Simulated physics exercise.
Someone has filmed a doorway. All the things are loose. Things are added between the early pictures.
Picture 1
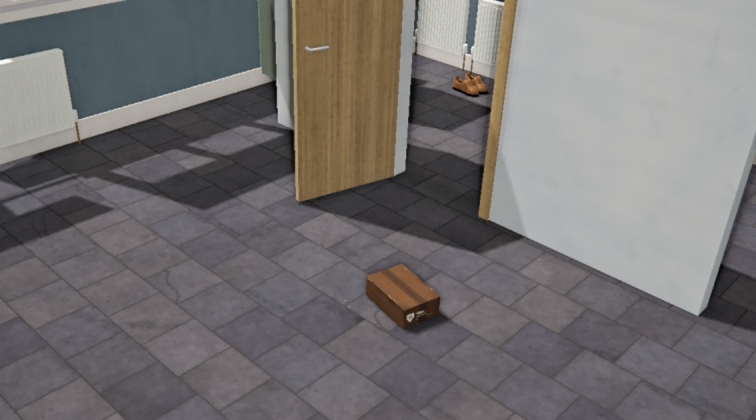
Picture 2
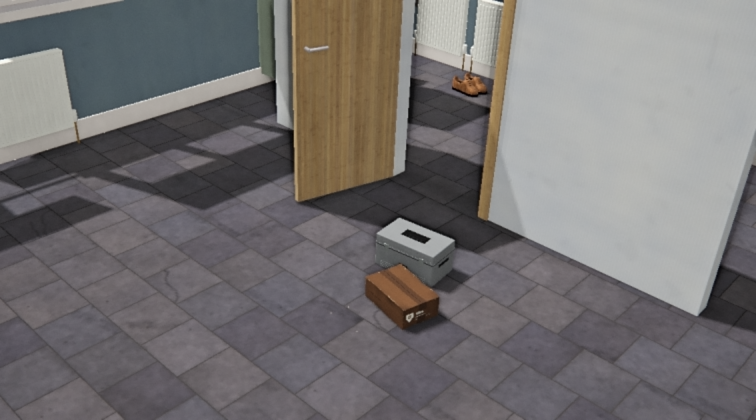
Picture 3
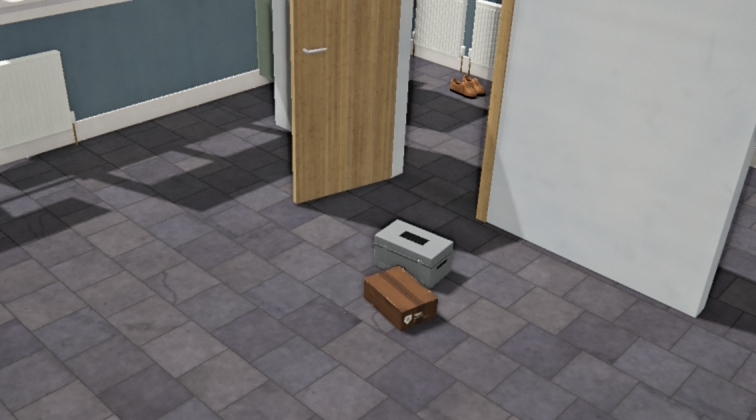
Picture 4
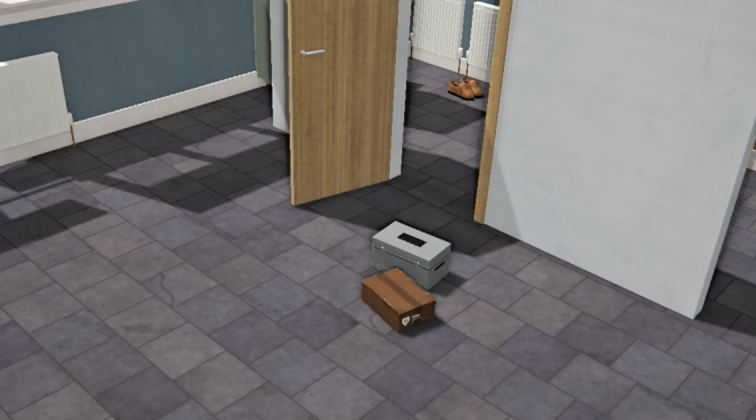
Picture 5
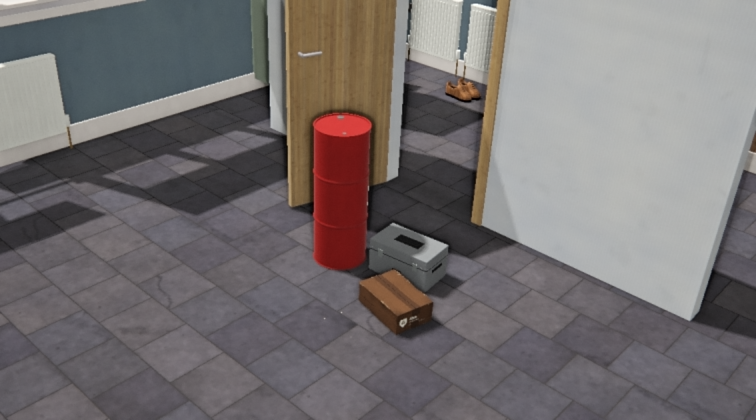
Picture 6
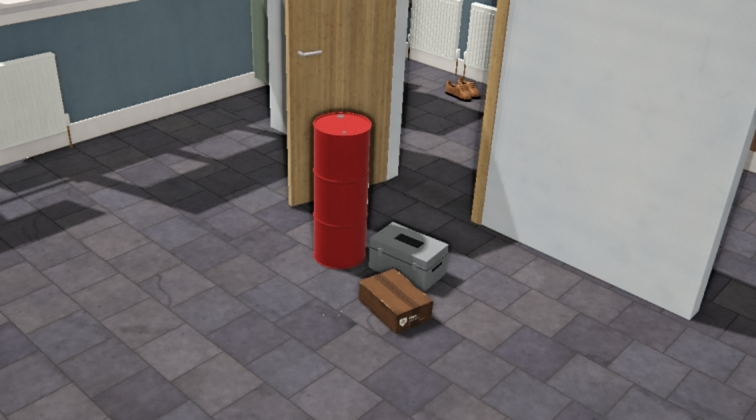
A grey toolbox appeared behind a small brown box on the tiled floor, and then a tall red drum appeared to their left, while the wooden door stayed wide open and still.
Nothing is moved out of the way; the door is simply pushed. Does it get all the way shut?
Outcome: The door reaches the frame.
Then, 0.50 s past the last view, open by 87°.
Then, 0.90 s past the last view, open by 58°.
Then, 1.20 s past the last view, open by 36°.
Then, 1.50 s past the last view, open by 13°.
Finally, open by 0°; all 3 still in place. Final places as the last picture's camera would see them, red drum near (341, 192).
